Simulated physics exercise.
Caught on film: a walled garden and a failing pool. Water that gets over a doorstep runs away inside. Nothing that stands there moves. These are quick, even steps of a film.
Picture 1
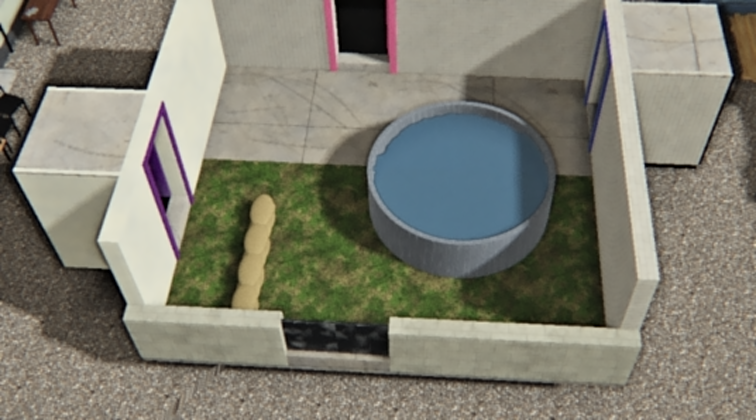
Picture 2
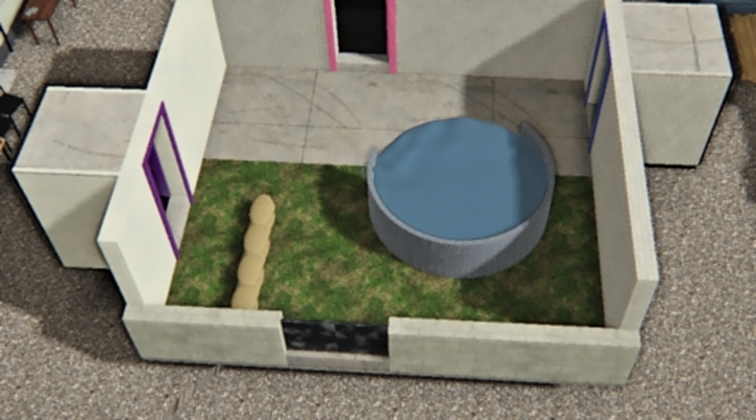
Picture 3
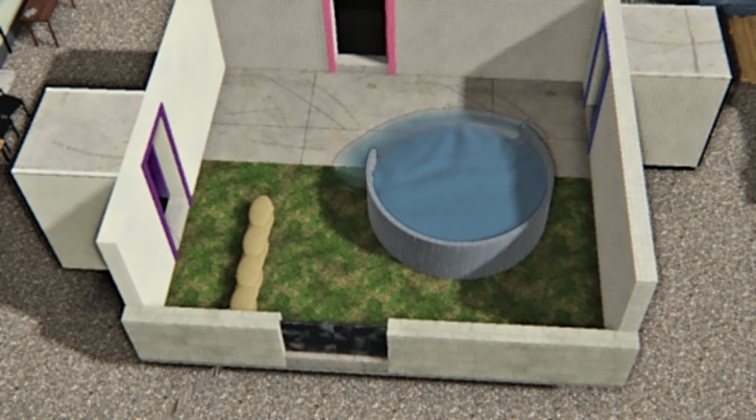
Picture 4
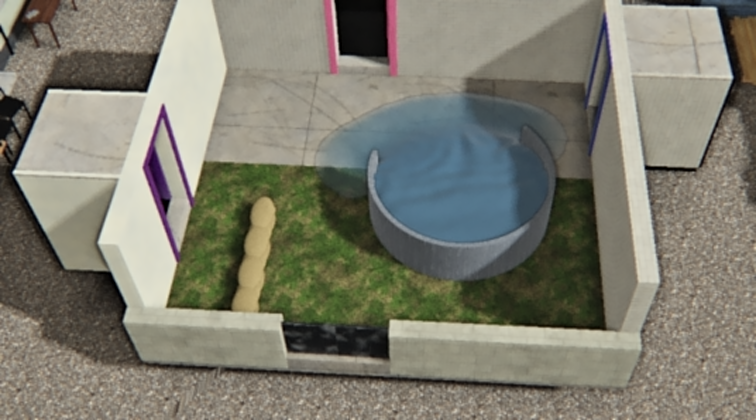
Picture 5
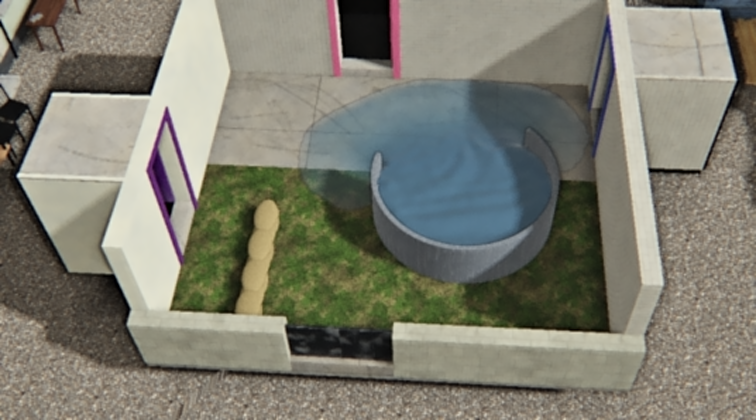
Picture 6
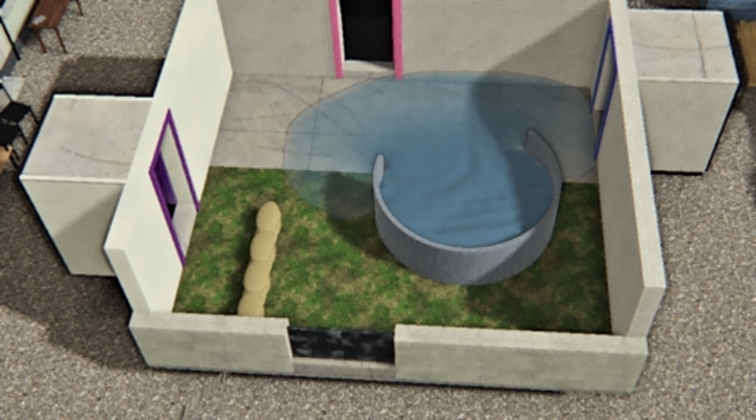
Water poured out through a gap in the far side of a round gray pool in a walled yard, spreading across the patio and onto the grass while the pool's near wall stayed standing.
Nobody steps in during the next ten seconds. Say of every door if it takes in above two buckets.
One by one: The pink door takes more than that; the purple door stays under that; the blue door takes more than that.
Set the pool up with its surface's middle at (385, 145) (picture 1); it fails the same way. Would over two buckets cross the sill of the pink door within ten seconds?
Then: Pink takes more.
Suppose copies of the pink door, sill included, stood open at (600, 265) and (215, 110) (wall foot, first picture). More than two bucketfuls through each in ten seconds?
As listed: Stays under, passes that mark.
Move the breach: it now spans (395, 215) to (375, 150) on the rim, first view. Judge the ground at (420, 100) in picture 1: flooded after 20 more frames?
At that place: Free of water.
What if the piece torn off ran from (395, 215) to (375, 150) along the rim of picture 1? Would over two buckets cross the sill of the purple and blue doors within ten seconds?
Purple door stays under; blue door is over.
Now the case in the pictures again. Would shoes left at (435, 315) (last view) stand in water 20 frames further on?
There: No water.
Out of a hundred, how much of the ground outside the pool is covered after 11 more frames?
Near 55 in a hundred.
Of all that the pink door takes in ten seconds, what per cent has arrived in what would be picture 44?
Some 100 per cent.
A moment on, water covers 50 % of the floor; the pink door under two buckets in, the purple door not reached, the blue door under two buckets in.
Next, water covers 55 % of the floor; the pink door over two buckets in, the purple door not reached, the blue door over two buckets in.
Then, water covers 70 % of the floor; the pink door far over two buckets in, the purple door wet at the sill, nothing in, the blue door far over two buckets in.
Later, water covers 95 % of the floor; the pink door far over two buckets in, the purple door wet at the sill, nothing in, the blue door far over two buckets in.
In the end, water covers 95 % of the floor; the pink door far over two buckets in, the purple door wet at the sill, nothing in, the blue door far over two buckets in.
